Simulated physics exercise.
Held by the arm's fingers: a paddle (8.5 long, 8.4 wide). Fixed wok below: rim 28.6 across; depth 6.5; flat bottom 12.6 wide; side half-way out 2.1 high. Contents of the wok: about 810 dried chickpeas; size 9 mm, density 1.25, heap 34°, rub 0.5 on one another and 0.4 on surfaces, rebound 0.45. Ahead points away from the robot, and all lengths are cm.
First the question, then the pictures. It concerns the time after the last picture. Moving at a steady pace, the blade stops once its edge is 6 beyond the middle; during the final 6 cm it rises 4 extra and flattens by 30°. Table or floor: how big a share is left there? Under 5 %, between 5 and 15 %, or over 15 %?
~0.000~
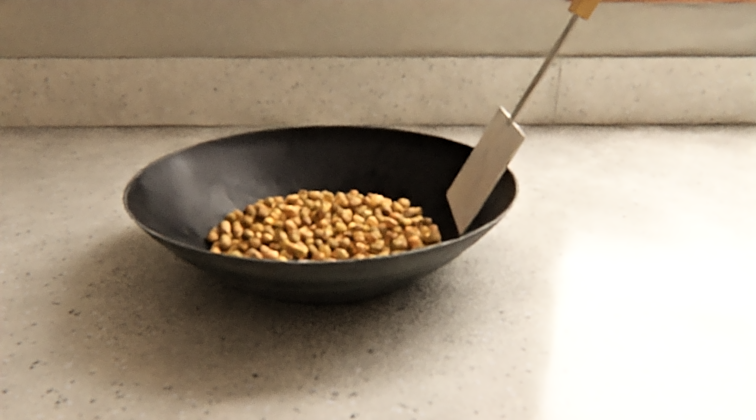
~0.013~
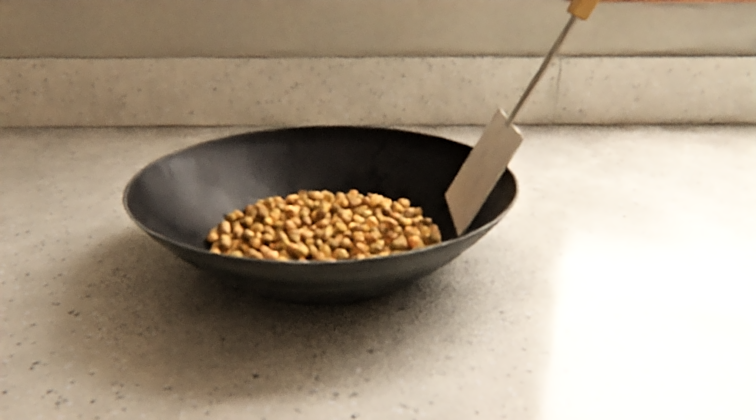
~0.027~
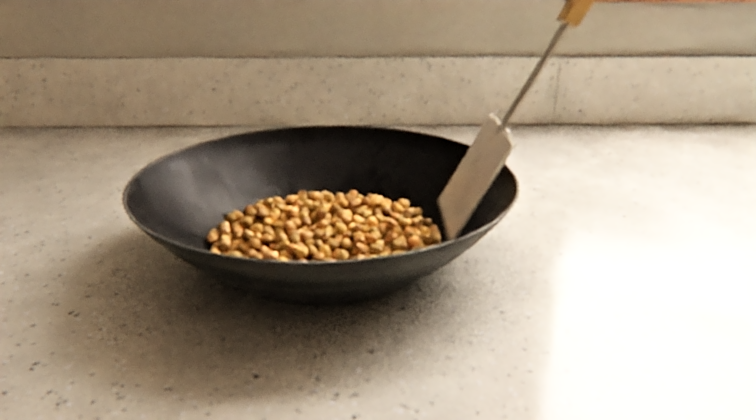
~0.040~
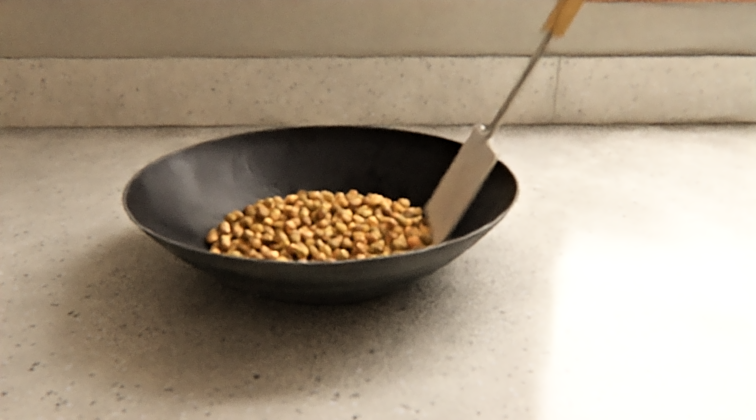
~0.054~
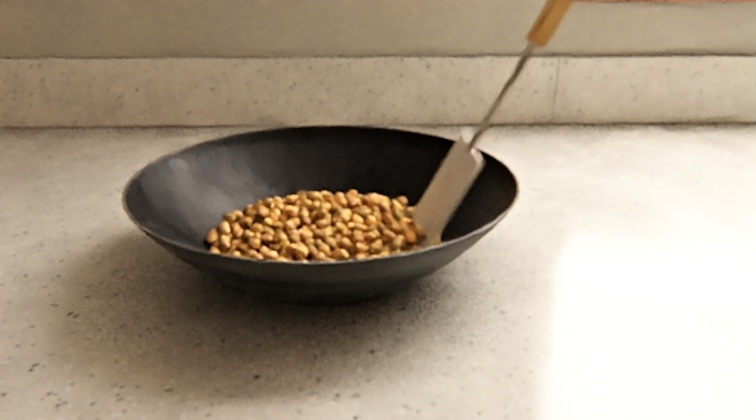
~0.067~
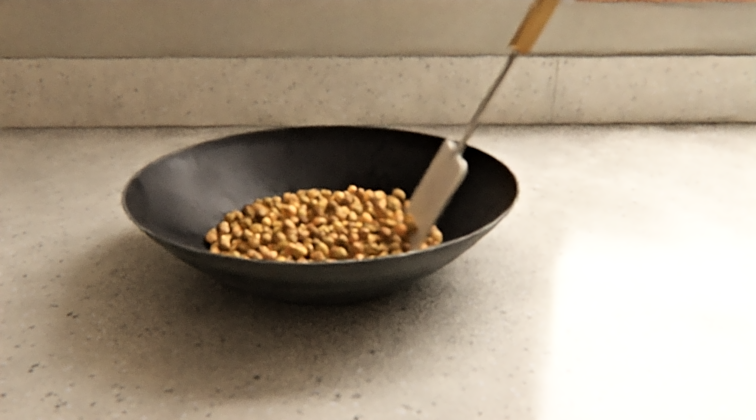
Under 5 %.
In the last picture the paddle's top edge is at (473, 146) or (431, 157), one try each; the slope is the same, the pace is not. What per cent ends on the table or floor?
About 0 and 15 percent.
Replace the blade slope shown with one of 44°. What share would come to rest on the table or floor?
Then roughly 0 percent.
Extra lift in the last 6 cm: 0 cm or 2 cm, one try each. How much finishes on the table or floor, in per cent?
About 0 and 0 per cent.
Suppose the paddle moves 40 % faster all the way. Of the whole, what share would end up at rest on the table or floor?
It would be roughly 10 percent.
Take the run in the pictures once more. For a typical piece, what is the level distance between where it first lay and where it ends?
I'd estimate close to 3 centimetres.
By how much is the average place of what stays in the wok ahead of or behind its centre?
4.5 cm ahead.
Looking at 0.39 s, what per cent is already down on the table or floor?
Close to 0 per cent of the load.
By 0.11 s, sloping 62°, highest piece 6 above the table; 806 in the wok.
By 0.16 s, sloping 51°, highest piece 6 above the table; 806 in the wok.
By 0.39 s, sloping 32°, highest piece 7 above the table; 790 in the wok, 6 on the table or floor, 10 on the blade or in flight.
By 1.44 s, sloping 32°, highest piece 6 above the table; 790 in the wok, 16 on the table or floor.
Final count, 790 in the wok, 16 on the table or floor. That is 2 % on the table or floor.
